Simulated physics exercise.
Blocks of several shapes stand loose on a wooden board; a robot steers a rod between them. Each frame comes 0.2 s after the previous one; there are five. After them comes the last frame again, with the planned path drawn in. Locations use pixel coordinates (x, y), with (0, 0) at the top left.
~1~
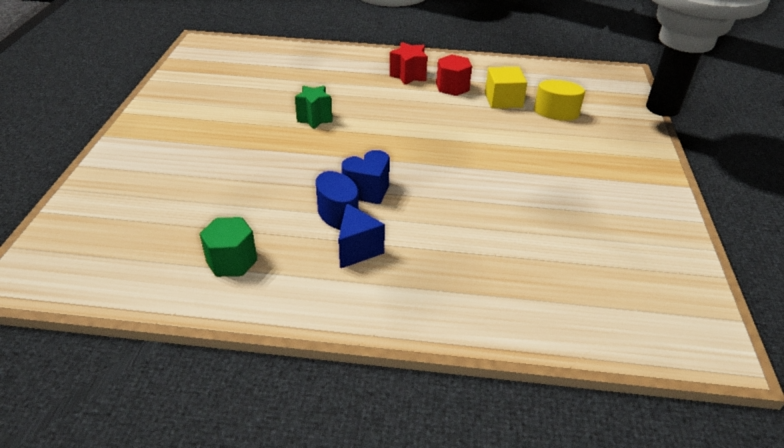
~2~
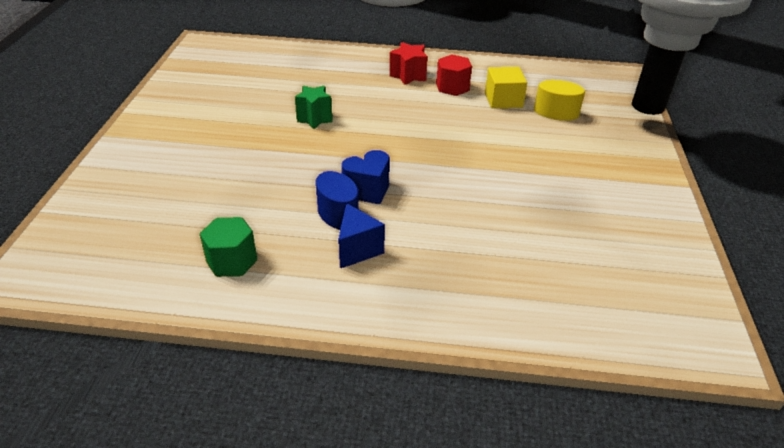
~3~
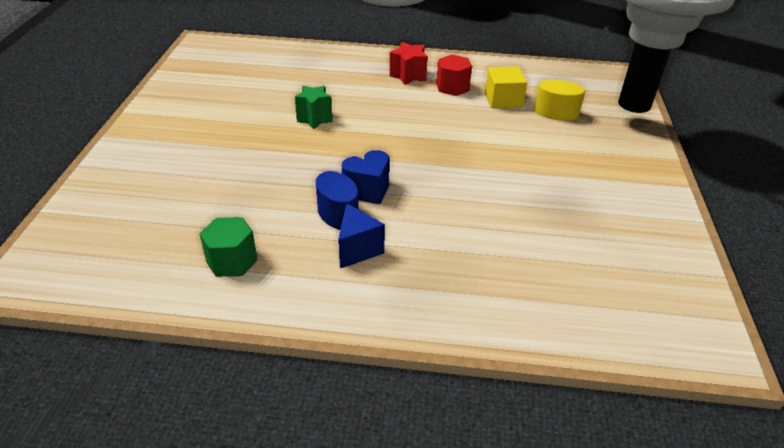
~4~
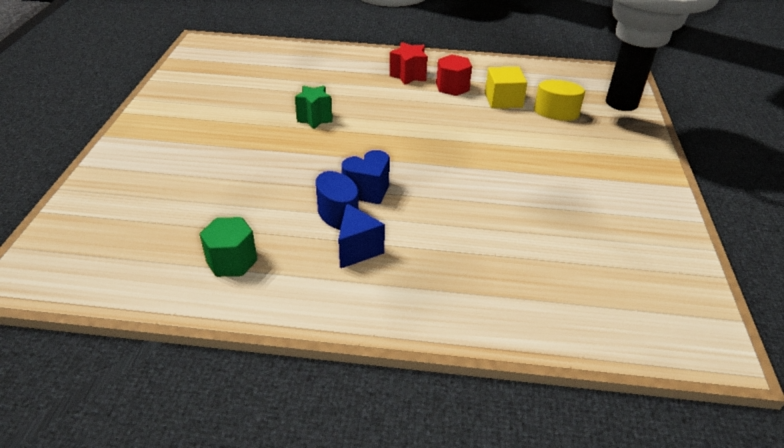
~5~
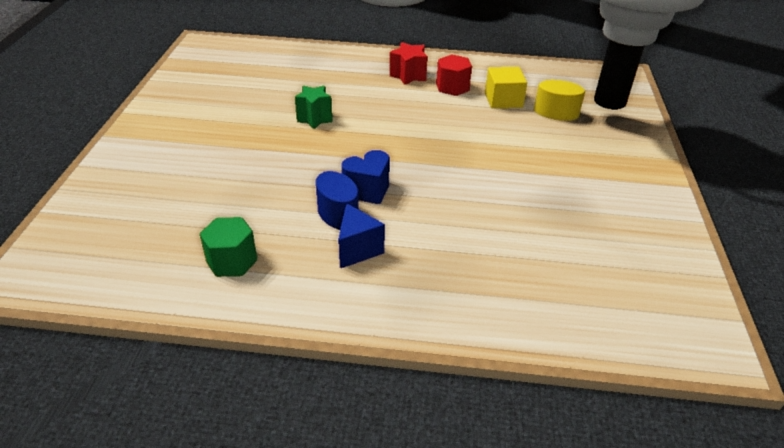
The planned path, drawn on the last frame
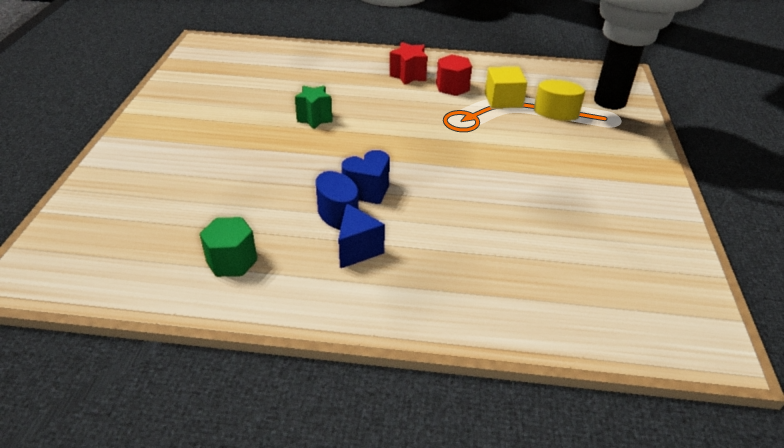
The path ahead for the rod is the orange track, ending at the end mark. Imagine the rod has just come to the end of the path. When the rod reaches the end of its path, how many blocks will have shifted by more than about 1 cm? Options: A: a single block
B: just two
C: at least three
The correct letter is C.
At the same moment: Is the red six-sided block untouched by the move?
Final answer: No.
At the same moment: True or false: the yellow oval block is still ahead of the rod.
It is true.
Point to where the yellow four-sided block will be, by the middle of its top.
The yellow four-sided block ends near (447, 75).
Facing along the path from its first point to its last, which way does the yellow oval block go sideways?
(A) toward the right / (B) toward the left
Option B.
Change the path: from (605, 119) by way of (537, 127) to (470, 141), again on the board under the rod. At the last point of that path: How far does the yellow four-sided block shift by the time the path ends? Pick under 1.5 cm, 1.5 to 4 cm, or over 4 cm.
Moves 1.5 to 4 cm.
The line goes from (605, 119) over (552, 110) and (500, 106) to (461, 121).
On the path given first. One third of the way, rod at (554, 93); yellow four-sided block at (491, 73), turned 55° clockwise; yellow oval block at (518, 85), turned 30° anticlockwise.
Two thirds of the way, rod at (503, 89); red six-sided block at (445, 58); yellow four-sided block at (467, 71), turned 70° clockwise; yellow oval block at (484, 93), turned 100° anticlockwise.
At the end, rod at (463, 104); red six-sided block at (442, 57), turned 25° clockwise; yellow four-sided block at (447, 75), turned 115° clockwise; yellow oval block at (458, 111), turned 165° anticlockwise.
